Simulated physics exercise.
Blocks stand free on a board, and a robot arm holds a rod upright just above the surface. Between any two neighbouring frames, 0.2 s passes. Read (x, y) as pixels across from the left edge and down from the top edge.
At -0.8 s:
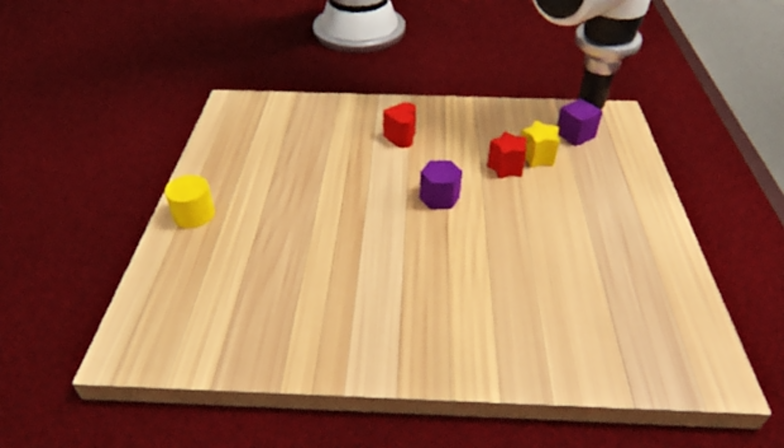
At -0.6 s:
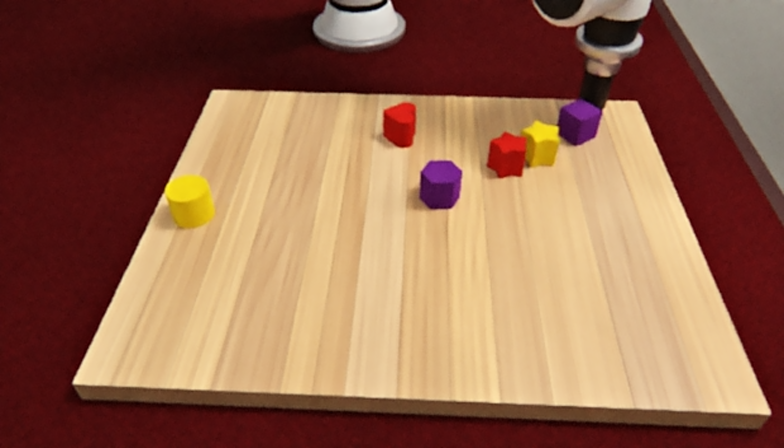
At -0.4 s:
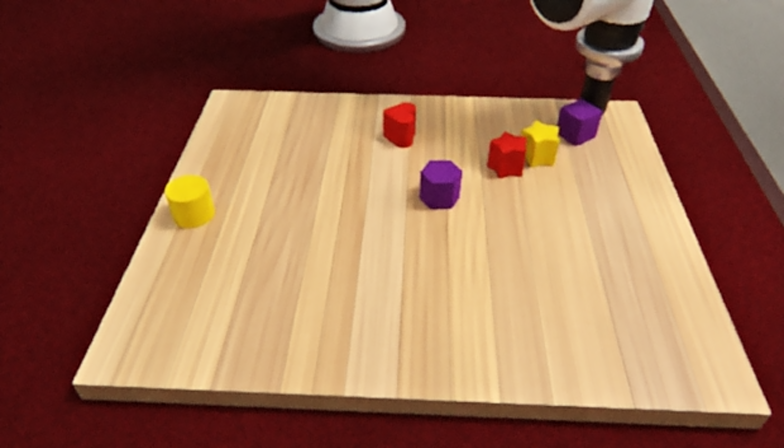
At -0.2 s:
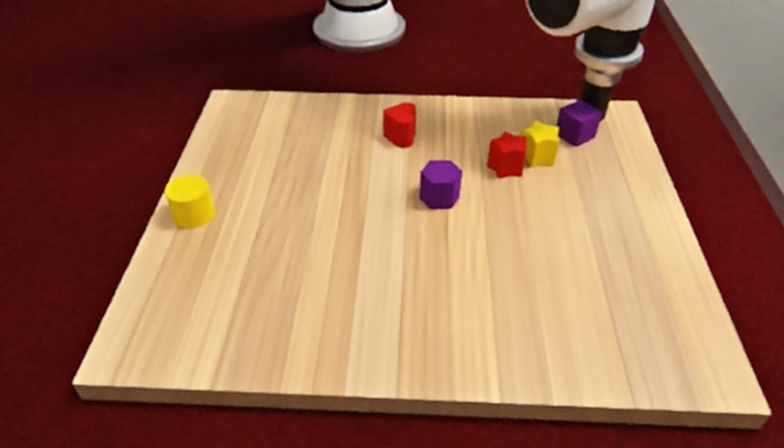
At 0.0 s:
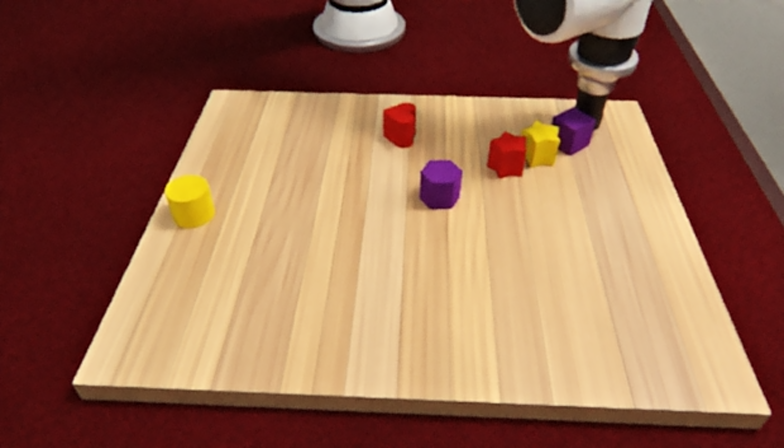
Robot arm lowering its rod beside a purple cube and nudging it slightly toward a yellow star-shaped block on a wooden board.
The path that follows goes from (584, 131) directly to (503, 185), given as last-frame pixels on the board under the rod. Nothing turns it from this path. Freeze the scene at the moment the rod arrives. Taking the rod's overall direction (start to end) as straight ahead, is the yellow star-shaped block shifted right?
Final answer: No.
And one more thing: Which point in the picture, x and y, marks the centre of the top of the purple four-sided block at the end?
(563, 156)
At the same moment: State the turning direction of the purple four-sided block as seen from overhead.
Rotates counter-clockwise.
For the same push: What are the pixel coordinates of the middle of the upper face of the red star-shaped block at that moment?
That would be at about pixel (481, 148).
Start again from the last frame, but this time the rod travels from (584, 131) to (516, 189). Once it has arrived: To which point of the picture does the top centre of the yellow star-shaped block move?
Top centre: (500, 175).
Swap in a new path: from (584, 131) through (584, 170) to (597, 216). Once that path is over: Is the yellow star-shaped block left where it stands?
The answer is no.
What follows on the original path. One third of the way, rod (560, 141); red star-shaped block (498, 144), turned 20° clockwise; yellow star-shaped block (530, 147), turned 55° clockwise; purple four-sided block (559, 139), turned 40° anticlockwise.
Two thirds of the way, rod (533, 159); red star-shaped block (494, 145), turned 35° clockwise; yellow star-shaped block (524, 156), turned 70° clockwise; purple four-sided block (563, 155), turned 75° anticlockwise.
At the end, rod (505, 178); purple six-sided block unmoved; red star-shaped block (481, 148), turned 95° clockwise; yellow star-shaped block (504, 177), turned 60° clockwise; purple four-sided block (563, 156), turned 85° anticlockwise.
